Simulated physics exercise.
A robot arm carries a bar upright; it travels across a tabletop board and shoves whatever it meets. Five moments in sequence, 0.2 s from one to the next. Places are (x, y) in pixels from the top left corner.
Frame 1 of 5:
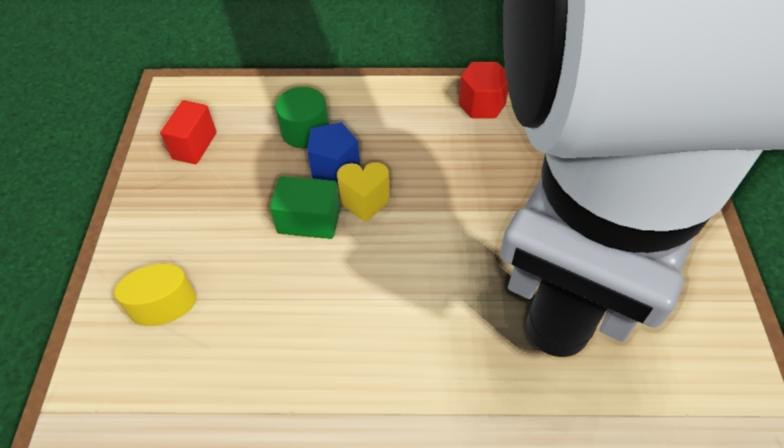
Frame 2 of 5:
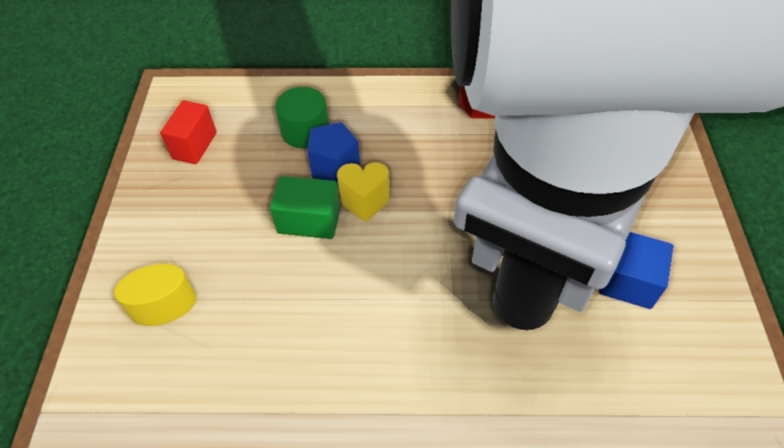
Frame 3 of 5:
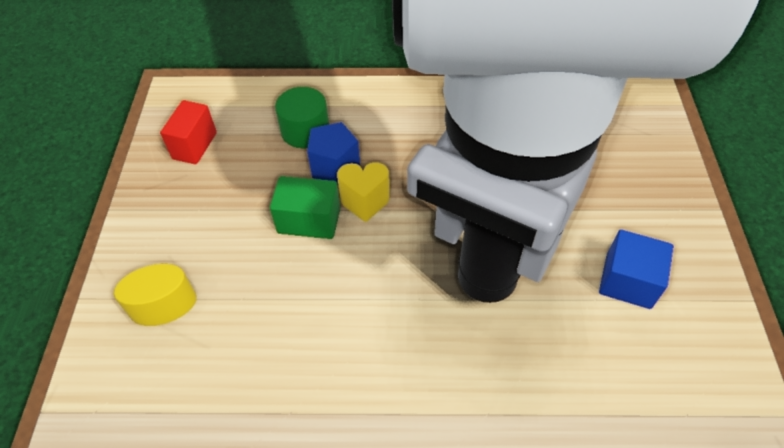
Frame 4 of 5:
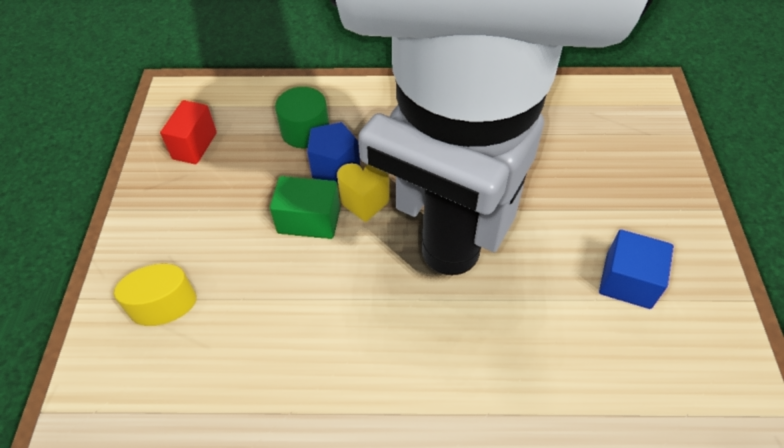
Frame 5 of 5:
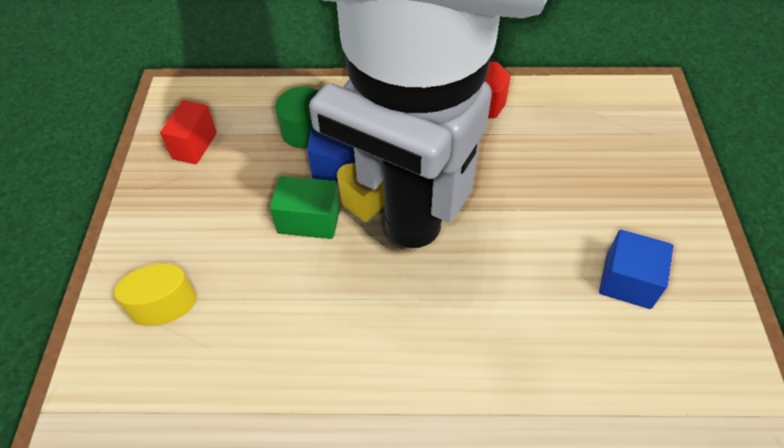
At the start, a white and grey robot arm with a black tip is over the right side of a wooden board scattered with coloured blocks. The arm moves steadily left and slightly up the board, uncovering a blue cube, until its tip is beside the partly hidden yellow heart, while the blocks stay still.
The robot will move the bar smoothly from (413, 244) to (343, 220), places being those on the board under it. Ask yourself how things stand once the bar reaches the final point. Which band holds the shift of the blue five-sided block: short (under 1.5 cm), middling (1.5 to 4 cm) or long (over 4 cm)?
The move is medium, 1.5 to 4 cm.
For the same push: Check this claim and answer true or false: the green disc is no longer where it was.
The claim holds.
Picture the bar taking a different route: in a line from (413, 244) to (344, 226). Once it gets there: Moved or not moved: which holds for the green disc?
At the moment the path ends, the green disc still stands where it did.
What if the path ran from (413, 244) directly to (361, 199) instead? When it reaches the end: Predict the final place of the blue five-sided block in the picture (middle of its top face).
In the picture, it is at (316, 123).
The first path, step by step. Halfway along, bar at (375, 213); yellow heart at (359, 172), turned 15° clockwise.
At the end, bar at (341, 201); green disc at (295, 95); green rectangle at (282, 190); blue five-sided block at (322, 124); yellow heart at (340, 158), turned 55° clockwise.
